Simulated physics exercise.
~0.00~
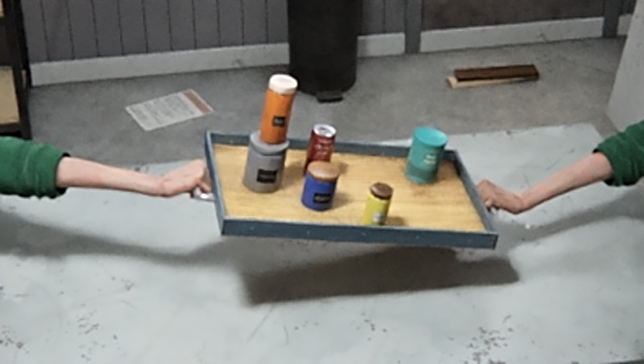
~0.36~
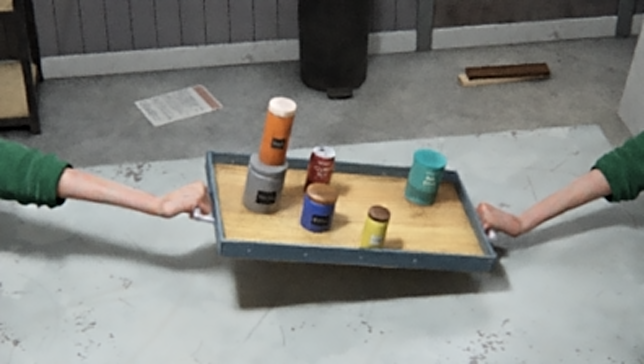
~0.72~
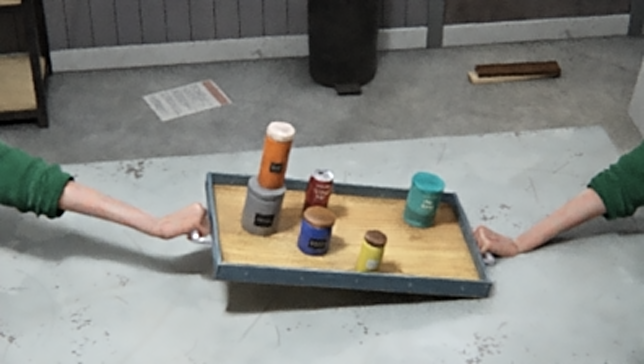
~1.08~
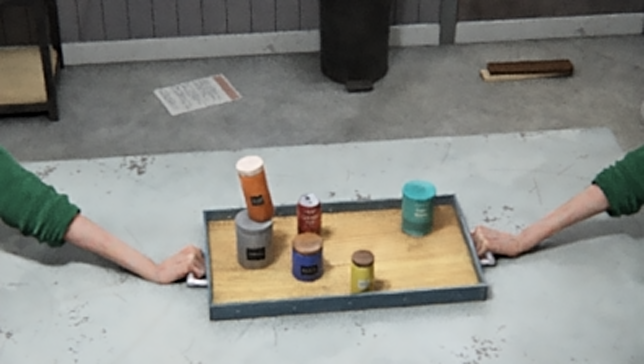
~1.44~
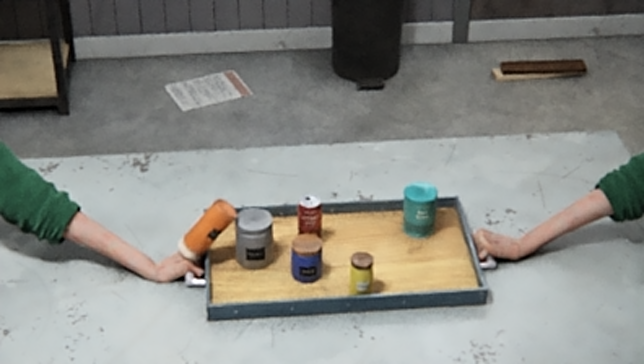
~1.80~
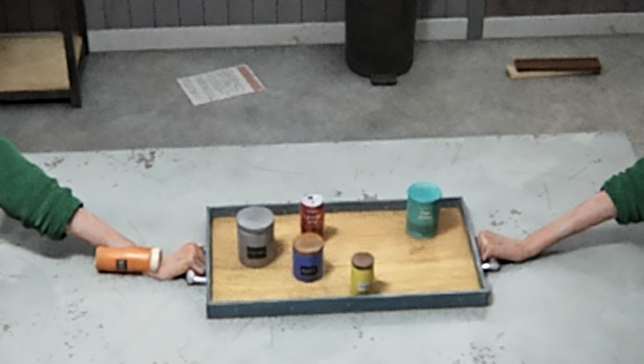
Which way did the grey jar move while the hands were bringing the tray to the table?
The grey jar moved down along with the tray.
An orange jar toppled from the top of a grey jar as two hands lowered a tilted tray flat onto the table. It tumbled over the left edge and ended on its side by the arm, while the other containers stayed standing.
